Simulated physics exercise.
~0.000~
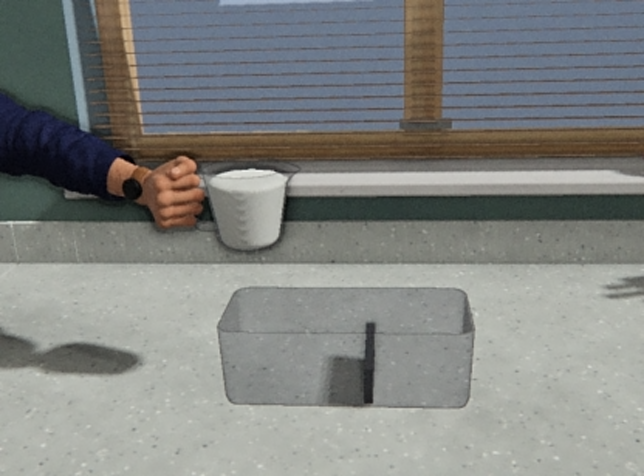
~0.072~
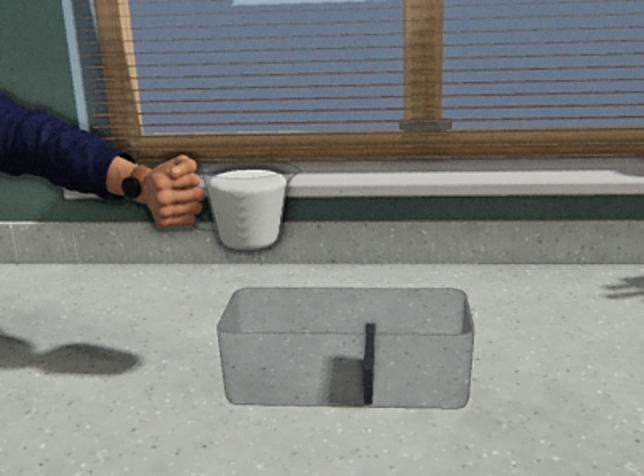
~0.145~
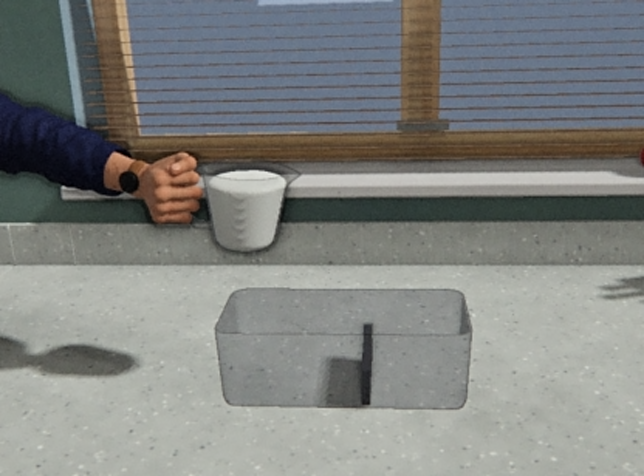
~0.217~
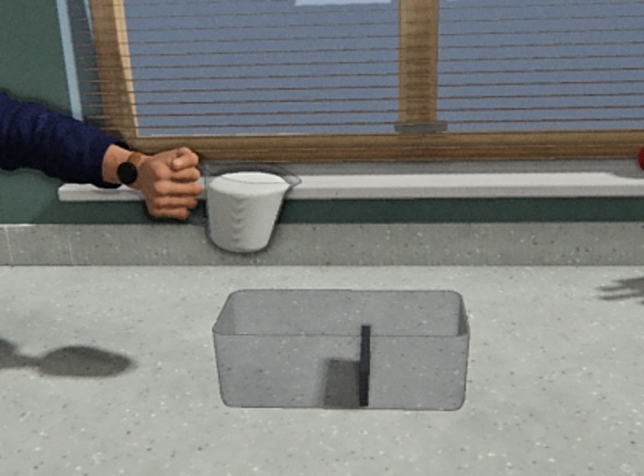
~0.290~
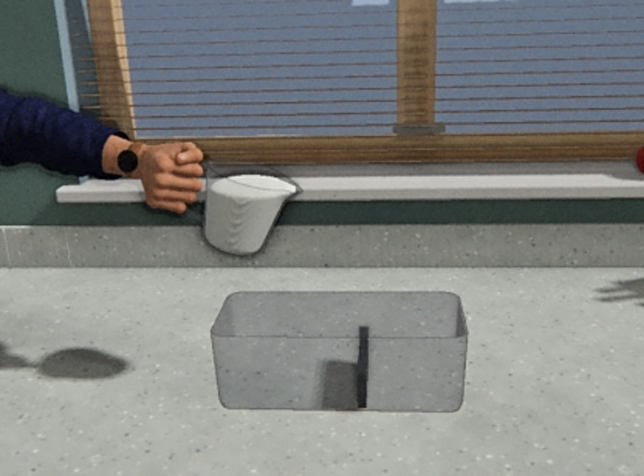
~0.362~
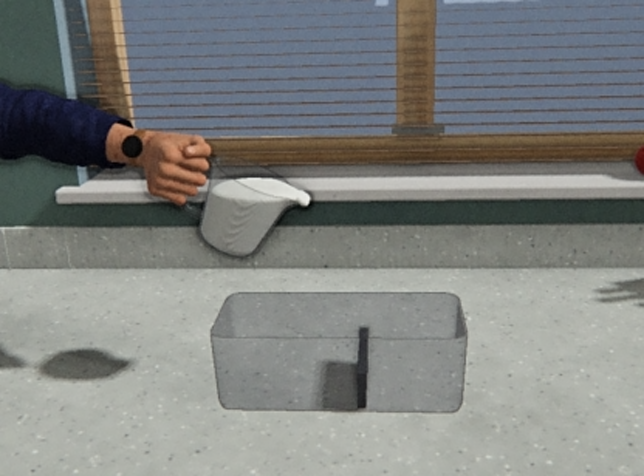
A hand in a dark blue sleeve and black watch holds a white-filled measuring jug above a speckled pale grey counter, seen from the front and slightly above, before a wood-framed window with blinds. An empty, see-through grey basin with a dark divider sits below and right, shadows lying either side. The hand rolls the jug steadily rightwards, the white liquid reaching its spout, while the view drifts very slightly.
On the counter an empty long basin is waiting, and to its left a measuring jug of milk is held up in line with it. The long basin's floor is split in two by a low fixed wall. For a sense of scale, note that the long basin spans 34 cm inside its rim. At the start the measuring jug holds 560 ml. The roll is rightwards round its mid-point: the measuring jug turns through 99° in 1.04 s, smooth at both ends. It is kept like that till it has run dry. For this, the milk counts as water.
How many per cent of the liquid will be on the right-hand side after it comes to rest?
Some 11 per cent will be on the right-hand side.
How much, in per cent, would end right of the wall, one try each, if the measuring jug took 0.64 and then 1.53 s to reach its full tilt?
Try 1: Approx. 5 %; try 2: Approx. 15 %.
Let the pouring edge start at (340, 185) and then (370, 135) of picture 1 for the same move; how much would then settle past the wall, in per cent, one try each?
Roughly 75 per cent the first time and 90 per cent the second.
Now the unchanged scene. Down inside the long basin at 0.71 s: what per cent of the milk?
Some 22 per cent.
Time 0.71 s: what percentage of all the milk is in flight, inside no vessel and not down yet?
Some 26 per cent, I reckon.
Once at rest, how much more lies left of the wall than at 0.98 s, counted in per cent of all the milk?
Close to 18% of the whole.
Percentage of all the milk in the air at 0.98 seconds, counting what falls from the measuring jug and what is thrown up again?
It comes to some 14 percent of the total.
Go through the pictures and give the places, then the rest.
In the first picture, it leans 0°; its right rim is at (301, 168); the milk meets the walls at (209, 179) and (288, 178); the long basin's rim runs from (227, 310) to (470, 311); the wall's top is at (369, 346).
In the second picture, it leans 1°; its right rim is at (301, 170); the milk meets the walls at (209, 178) and (287, 179).
In the third picture, it leans 5°; its right rim is at (301, 174); the milk meets the walls at (209, 180) and (287, 181).
In the fourth picture, it leans 10°; its right rim is at (302, 181); the milk meets the walls at (209, 181) and (290, 183).
In the fifth picture, it leans 18°; its right rim is at (303, 191); the milk meets the walls at (210, 184) and (296, 186).
In the sixth picture, it leans 27°; its right rim is at (305, 201); the milk meets the walls at (211, 189) and (298, 194); 2 per cent is over the edge.
Then, 0.71 s in, the tilt is 77° and 54 per cent is still to pour, 16 is left of the wall and 6 right of it.
Then, 0.98 s in, the tilt is 98° and 10 per cent is still to pour, 66 is left of the wall and 10 right of it.
Then, 1.25 s in, the tilt is 99° and 0 per cent is still to pour, 84 is left of the wall and 11 right of it.
Then, 1.54 s in, the tilt is 99° and 0 per cent is still to pour, 85 is left of the wall and 11 right of it.
Finally, 85 per cent lies left of the wall, 11 right of it and 4 outside.
